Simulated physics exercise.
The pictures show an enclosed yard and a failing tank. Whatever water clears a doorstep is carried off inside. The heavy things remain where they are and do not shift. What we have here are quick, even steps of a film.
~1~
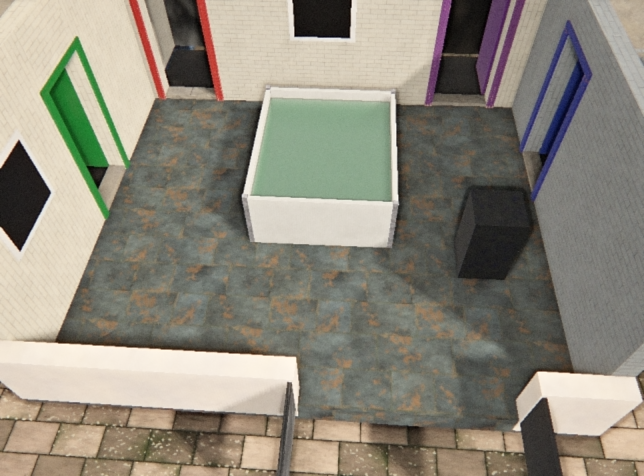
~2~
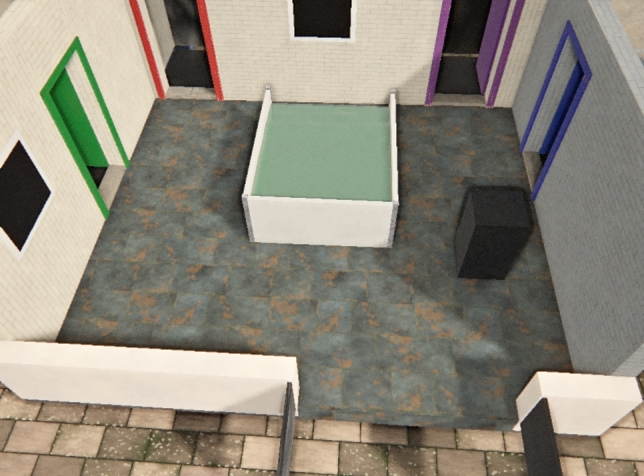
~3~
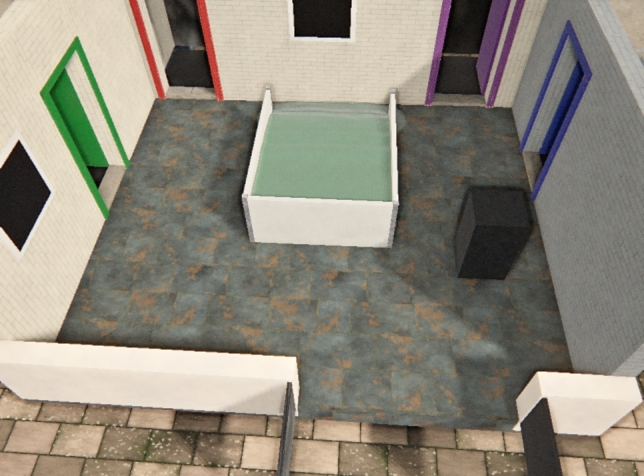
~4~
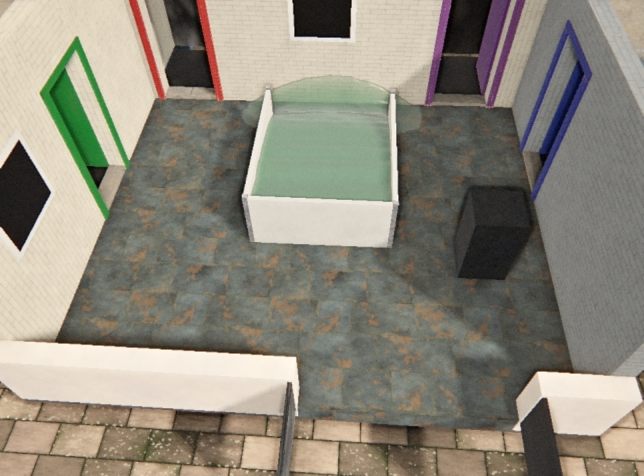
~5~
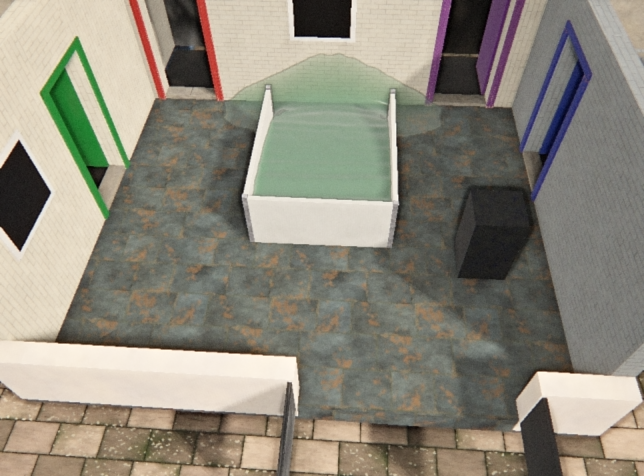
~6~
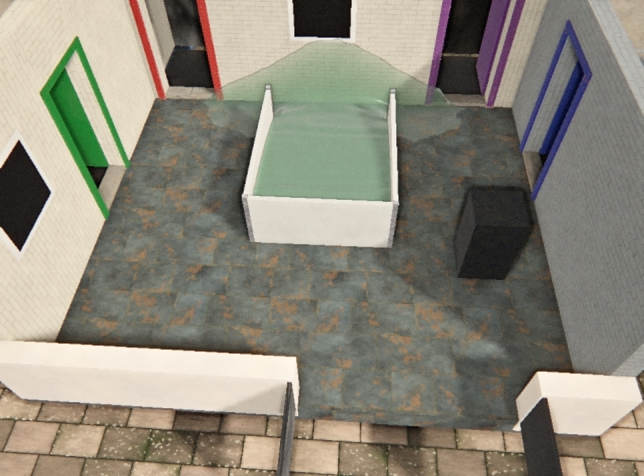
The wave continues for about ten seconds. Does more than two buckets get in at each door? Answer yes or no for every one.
Blue door: Yes, red door: Yes, purple door: Yes, green door: Yes.
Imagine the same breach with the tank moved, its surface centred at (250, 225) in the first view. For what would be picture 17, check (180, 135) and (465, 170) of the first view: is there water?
The first spot is swamped, the second spared.
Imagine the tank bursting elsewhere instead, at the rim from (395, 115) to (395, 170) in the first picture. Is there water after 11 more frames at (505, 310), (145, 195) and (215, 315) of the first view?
Submerged, untouched, untouched.
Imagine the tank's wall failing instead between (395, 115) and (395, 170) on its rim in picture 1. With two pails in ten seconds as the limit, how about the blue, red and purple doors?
Against the threshold, blue beats it, red misses it, purple beats it.
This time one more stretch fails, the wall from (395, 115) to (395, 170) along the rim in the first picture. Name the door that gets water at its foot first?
It's the door marked blue.
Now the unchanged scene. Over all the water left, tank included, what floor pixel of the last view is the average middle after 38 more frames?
About (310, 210).
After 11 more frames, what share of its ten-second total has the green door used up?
Roughly 10 percent.
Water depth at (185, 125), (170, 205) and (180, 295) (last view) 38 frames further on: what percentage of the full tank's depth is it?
Estimate: 8, 6, 6 %.
A moment on, water covers 25 % of the floor; the blue door wet at the sill, nothing in, the red door wet at the sill, nothing in, the purple door under two buckets in, the green door not reached.
Next, water covers 35 % of the floor; the blue door over two buckets in, the red door under two buckets in, the purple door under two buckets in, the green door under two buckets in.
Then, water covers 65 % of the floor; the blue door far over two buckets in, the red door over two buckets in, the purple door over two buckets in, the green door over two buckets in.
Later, water covers 90 % of the floor; the blue door far over two buckets in, the red door far over two buckets in, the purple door over two buckets in, the green door over two buckets in.
In the end, water covers 95 % of the floor; the blue door far over two buckets in, the red door far over two buckets in, the purple door far over two buckets in, the green door over two buckets in.
